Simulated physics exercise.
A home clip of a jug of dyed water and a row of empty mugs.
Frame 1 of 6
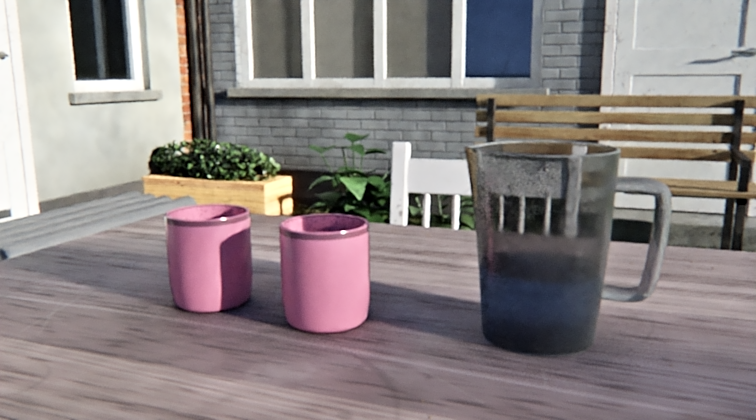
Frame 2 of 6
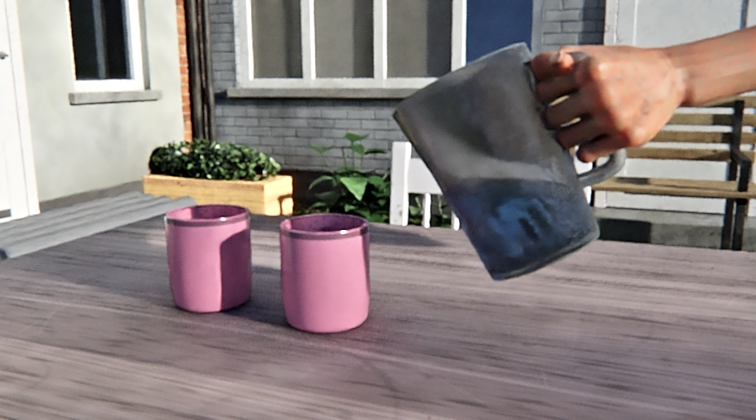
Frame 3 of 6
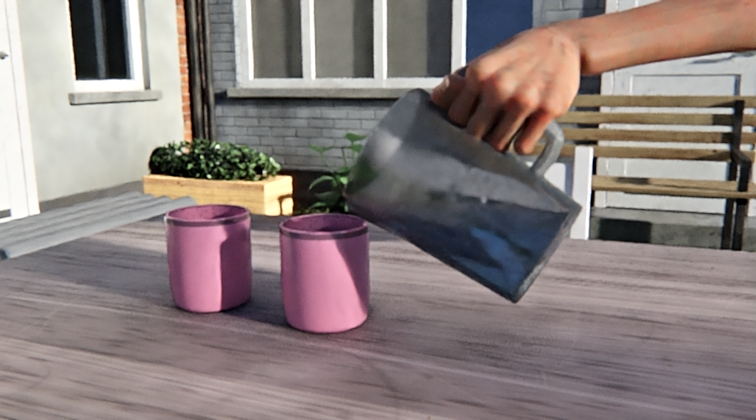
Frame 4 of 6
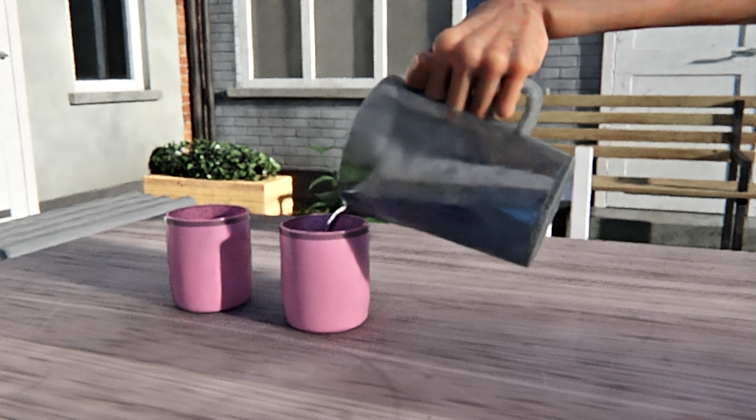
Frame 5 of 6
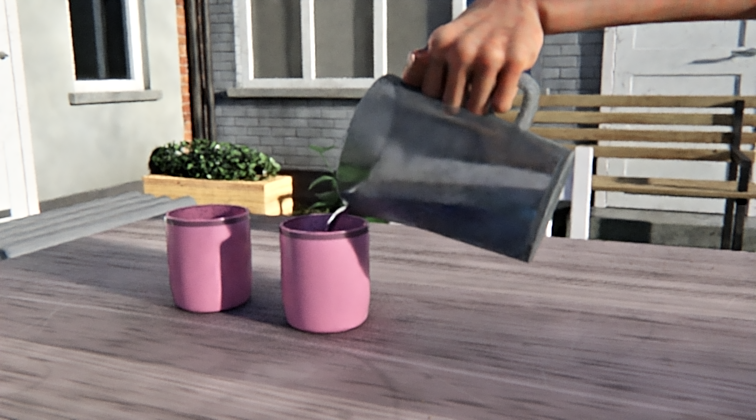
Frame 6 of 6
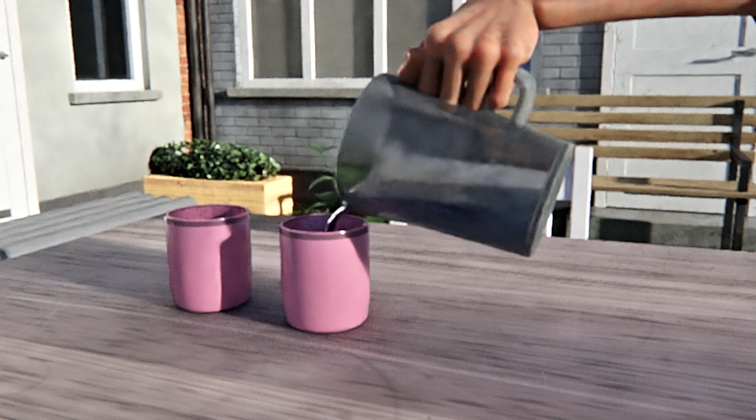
In this clip, a hand lifts a jug of dark bluish water from a wooden outdoor table, tilts it leftward over the nearer of two pink mugs, and pours a thin stream into it.
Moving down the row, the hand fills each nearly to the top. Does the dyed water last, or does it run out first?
It runs dry first.
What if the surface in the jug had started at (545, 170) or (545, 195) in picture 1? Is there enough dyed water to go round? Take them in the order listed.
Going through them, the supply is adequate, then adequate.
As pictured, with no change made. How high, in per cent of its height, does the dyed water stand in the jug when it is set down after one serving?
I'd put it near 5 in a hundred.
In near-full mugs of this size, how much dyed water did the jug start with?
Count: Around 1.0 of them.
Next, the first is about two thirds full.
After that, the first is done and the jug has a little of its load.
Finally, the jug is empty with one filled and the next at about a quarter of a serving.
